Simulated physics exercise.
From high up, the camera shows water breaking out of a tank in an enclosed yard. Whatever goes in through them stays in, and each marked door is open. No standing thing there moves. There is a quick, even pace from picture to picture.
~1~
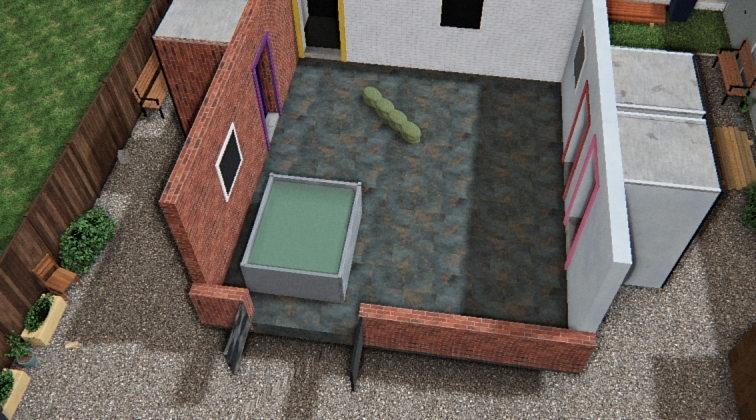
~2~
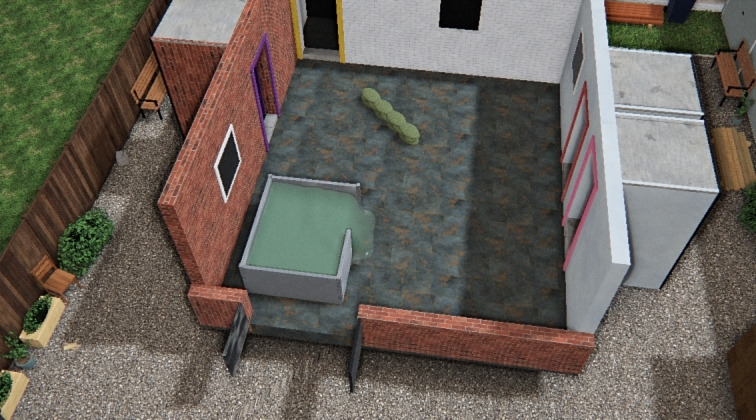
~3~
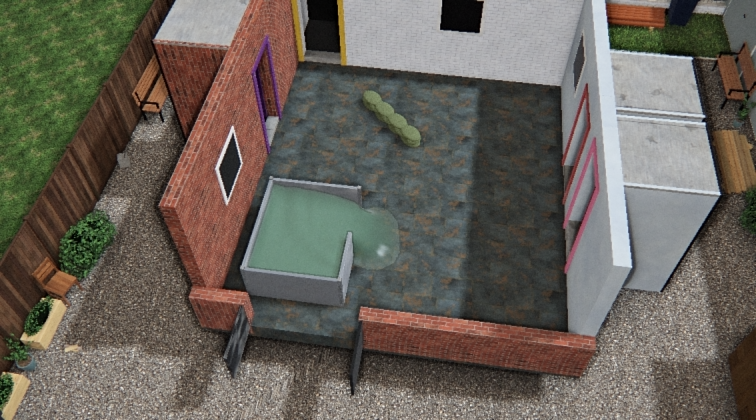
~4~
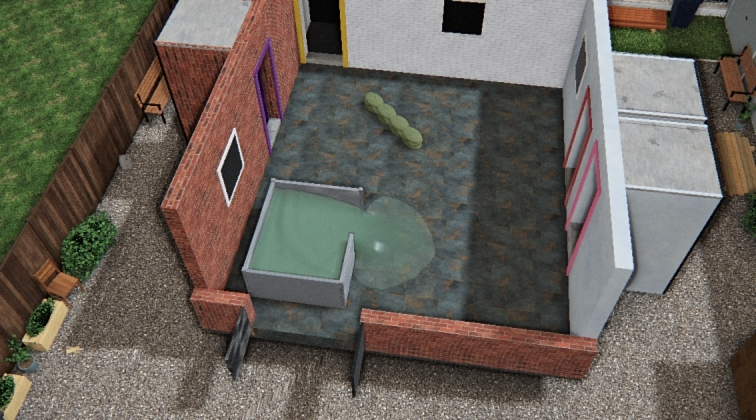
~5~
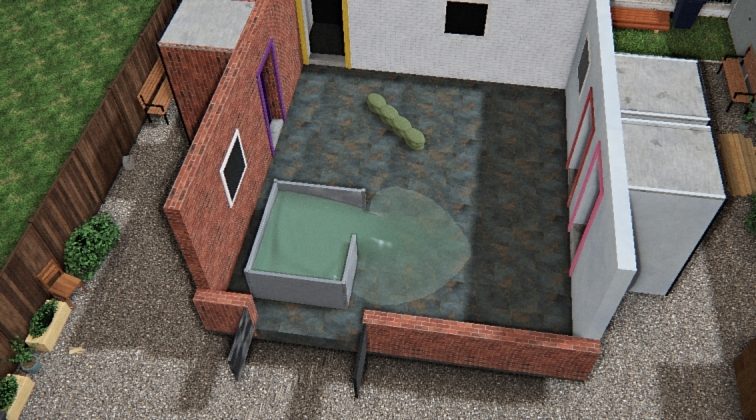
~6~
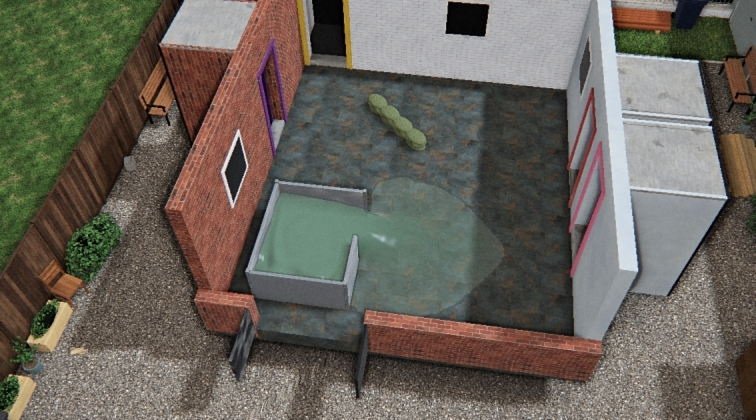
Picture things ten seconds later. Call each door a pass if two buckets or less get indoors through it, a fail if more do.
Purple door: Pass, pink door: Pass, yellow door: Pass, red door: Fail.
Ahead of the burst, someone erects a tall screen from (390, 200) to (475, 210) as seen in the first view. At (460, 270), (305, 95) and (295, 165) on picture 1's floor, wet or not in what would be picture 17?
Results in sequence: Swamped / bone-dry / bone-dry.
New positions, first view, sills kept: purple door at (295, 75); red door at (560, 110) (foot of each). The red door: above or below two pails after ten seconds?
Red overflows.
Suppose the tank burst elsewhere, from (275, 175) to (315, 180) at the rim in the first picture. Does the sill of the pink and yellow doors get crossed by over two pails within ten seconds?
The pink door falls short, while the yellow door ends up above.
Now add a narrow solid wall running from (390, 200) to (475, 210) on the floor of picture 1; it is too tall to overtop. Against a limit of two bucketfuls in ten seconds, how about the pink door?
Note - pink door crosses the line.
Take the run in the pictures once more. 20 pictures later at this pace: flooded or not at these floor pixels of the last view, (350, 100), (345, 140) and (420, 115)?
Result, in the order given: Not wetted / not wetted / not wetted.
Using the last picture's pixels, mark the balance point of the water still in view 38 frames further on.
It is around (455, 211).
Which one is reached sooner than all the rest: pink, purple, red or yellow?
Looks like the one in pink gets there first.
A moment on, water covers 35 % of the floor; the purple door not reached, the pink door wet at the sill, nothing in, the yellow door not reached, the red door not reached.
Next, water covers 45 % of the floor; the purple door not reached, the pink door wet at the sill, nothing in, the yellow door not reached, the red door over two buckets in.
Then, water covers 50 % of the floor; the purple door not reached, the pink door wet at the sill, nothing in, the yellow door not reached, the red door far over two buckets in.
Later, water covers 65 % of the floor; the purple door not reached, the pink door wet at the sill, nothing in, the yellow door not reached, the red door far over two buckets in.
In the end, water covers 80 % of the floor; the purple door wet at the sill, nothing in, the pink door wet at the sill, nothing in, the yellow door wet at the sill, nothing in, the red door far over two buckets in.
